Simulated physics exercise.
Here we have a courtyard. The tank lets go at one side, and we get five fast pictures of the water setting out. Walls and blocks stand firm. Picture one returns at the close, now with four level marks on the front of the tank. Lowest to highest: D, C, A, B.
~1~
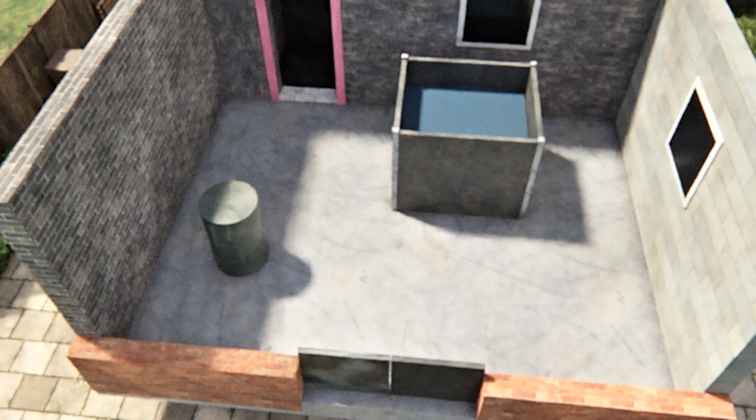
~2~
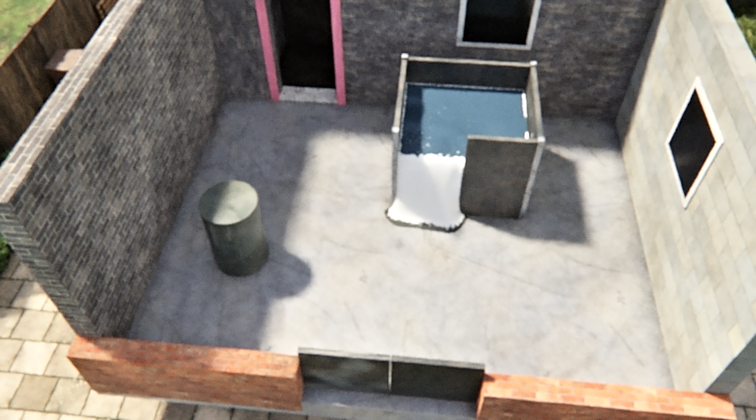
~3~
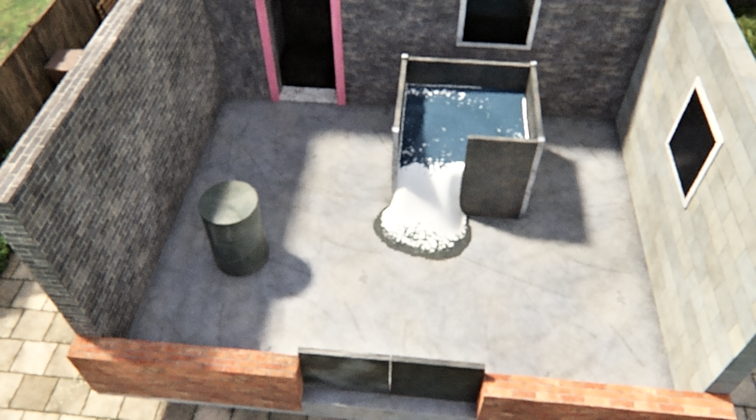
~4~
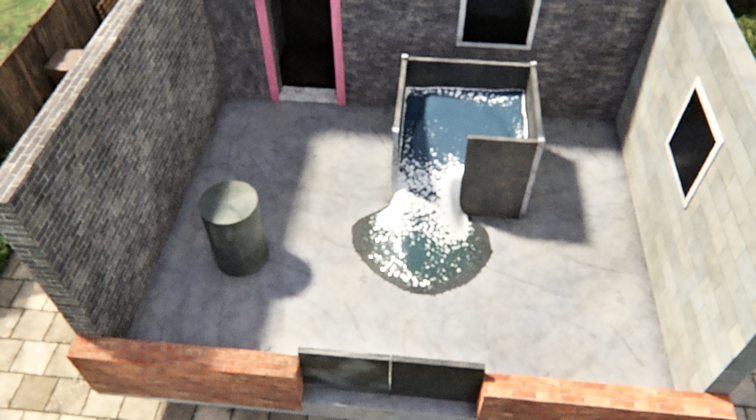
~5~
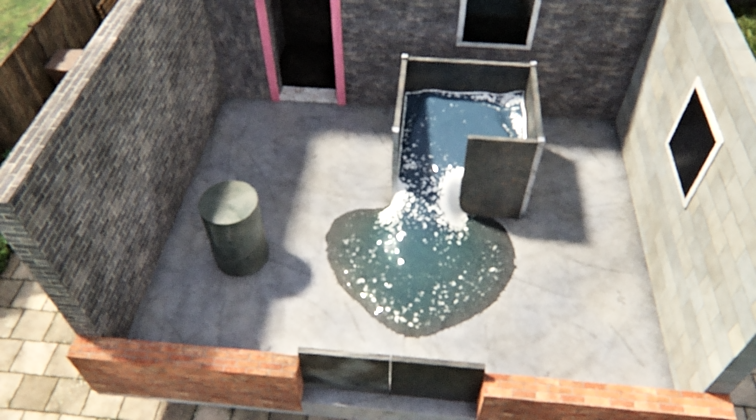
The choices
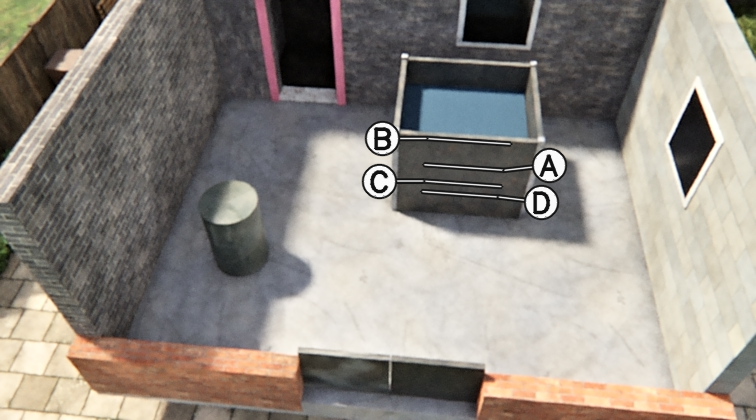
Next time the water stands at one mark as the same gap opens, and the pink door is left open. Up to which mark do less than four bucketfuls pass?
The answer is level A.
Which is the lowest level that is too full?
Level B.
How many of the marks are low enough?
Three.
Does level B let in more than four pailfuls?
Yes, it does.
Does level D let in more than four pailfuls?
No, not at all.
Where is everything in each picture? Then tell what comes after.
The first frame shows water in the tank at rest, its middle at (465, 121); foot of the pink doorway at (309, 102); shut gate at (391, 361).
In the second frame, 1 % of the ground under water, visible out to (393, 214).
In the third frame, 3 % of the ground under water, visible out to (443, 252).
In the fourth frame, 6 % of the ground under water, visible out to (416, 288).
In the fifth frame, 12 % of the ground under water, visible out to (413, 317).
In white, A at (464, 167); B at (468, 141); C at (461, 183); D at (460, 194); from the bottom up D, C, A, B.
For level A, a bucket or two gets in.
For level B, about 11 bucketfuls get in.
For level C, nothing gets over.
For level D, nothing gets over.
